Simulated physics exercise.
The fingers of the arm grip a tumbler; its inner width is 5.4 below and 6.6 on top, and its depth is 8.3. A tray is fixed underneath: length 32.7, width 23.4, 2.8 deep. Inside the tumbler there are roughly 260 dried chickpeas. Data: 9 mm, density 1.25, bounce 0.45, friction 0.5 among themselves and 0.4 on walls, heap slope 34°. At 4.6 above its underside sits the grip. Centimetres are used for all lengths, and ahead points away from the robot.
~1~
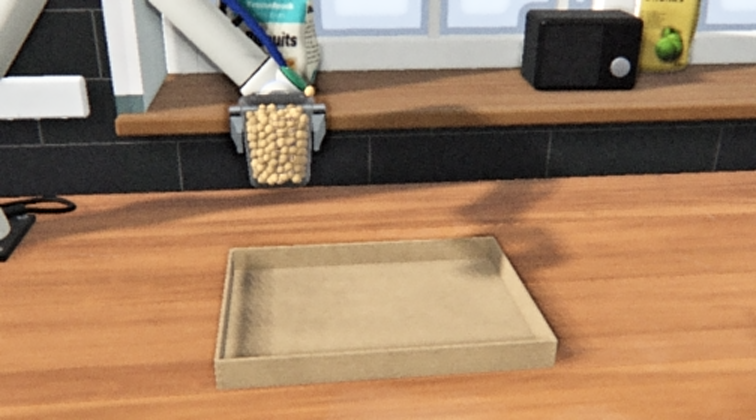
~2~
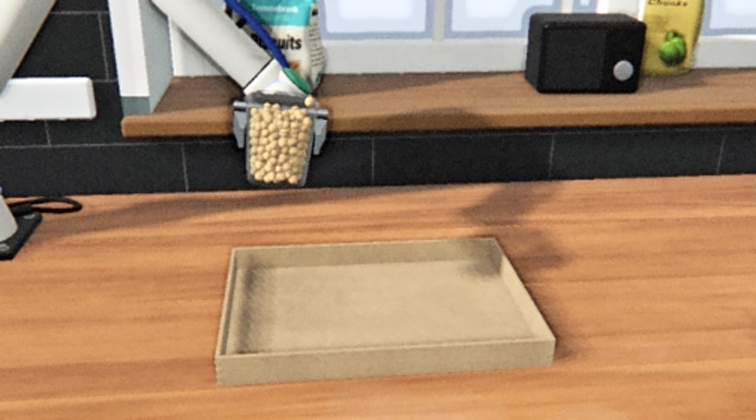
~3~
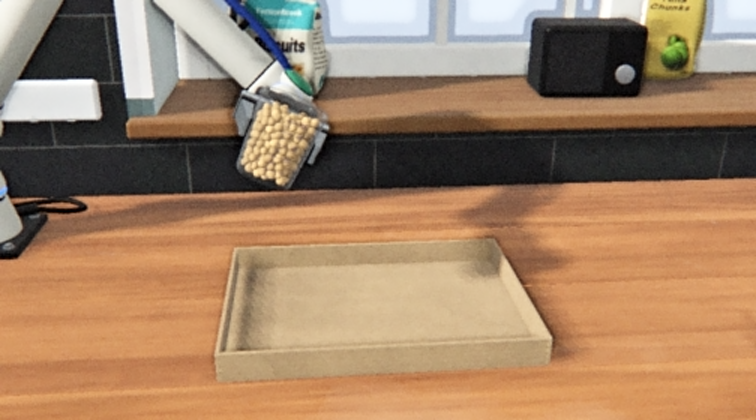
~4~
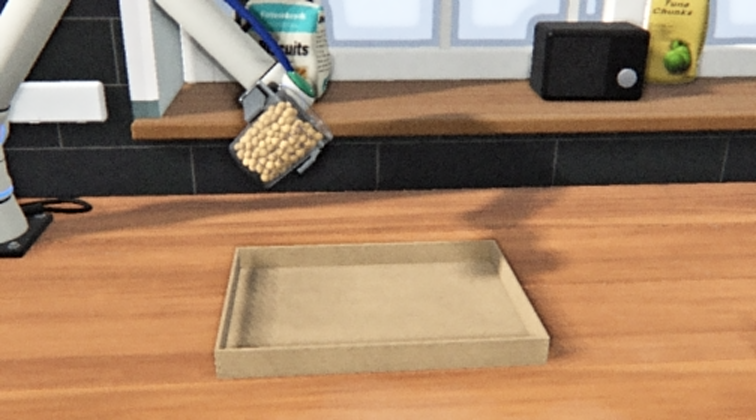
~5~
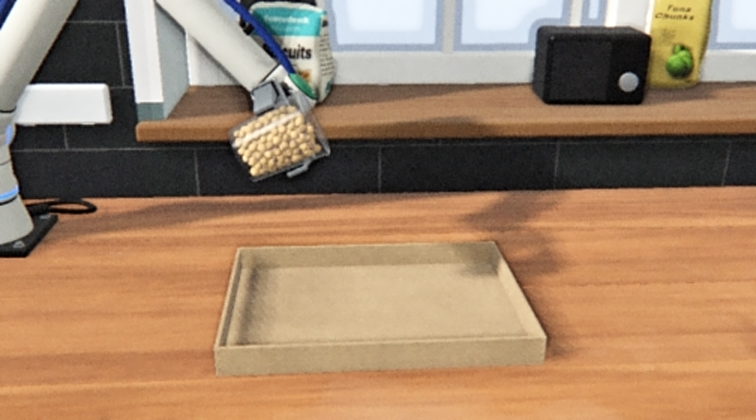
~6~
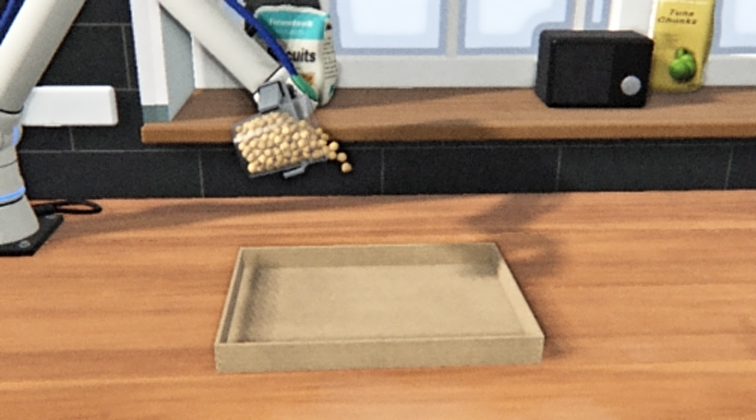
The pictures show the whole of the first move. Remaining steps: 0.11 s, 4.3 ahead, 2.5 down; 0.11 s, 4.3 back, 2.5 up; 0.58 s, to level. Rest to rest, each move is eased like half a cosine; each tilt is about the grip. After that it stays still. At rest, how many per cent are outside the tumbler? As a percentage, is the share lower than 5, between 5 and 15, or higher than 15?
The share is higher than 15 per cent.
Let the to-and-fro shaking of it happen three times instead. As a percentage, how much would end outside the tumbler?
It would come to about 50 %.
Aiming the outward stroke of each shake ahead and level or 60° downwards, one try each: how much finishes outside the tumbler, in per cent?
About 60 and 15 per cent.
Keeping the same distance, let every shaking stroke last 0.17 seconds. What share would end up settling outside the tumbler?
I'd expect close to 15 in a hundred.
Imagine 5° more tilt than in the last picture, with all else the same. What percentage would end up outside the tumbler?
Roughly 40 percent then.
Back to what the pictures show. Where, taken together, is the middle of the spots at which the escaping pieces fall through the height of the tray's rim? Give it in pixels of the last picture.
Estimated centre near (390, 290) in pixels.
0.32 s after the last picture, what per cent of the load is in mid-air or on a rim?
Some 15 per cent.
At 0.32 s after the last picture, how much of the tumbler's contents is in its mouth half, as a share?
My estimate is near 45 per cent.
Then, 0.32 s after the last picture, tilted 67° forward, highest piece 22 above the table; 183 in the tumbler, 39 in the tray, 38 in flight or on a rim.
Then, 0.64 s after the last picture, tilted 13° forward, highest piece 24 above the table; 182 in the tumbler, 78 in the tray.
Then, 1.00 s after the last picture, level, highest piece 24 above the table; 182 in the tumbler, 78 in the tray.
Then, 2.05 s after the last picture, level, highest piece 24 above the table; 182 in the tumbler, 78 in the tray.
Final count, 182 in the tumbler, 78 in the tray. That is 30 % outside the tumbler.
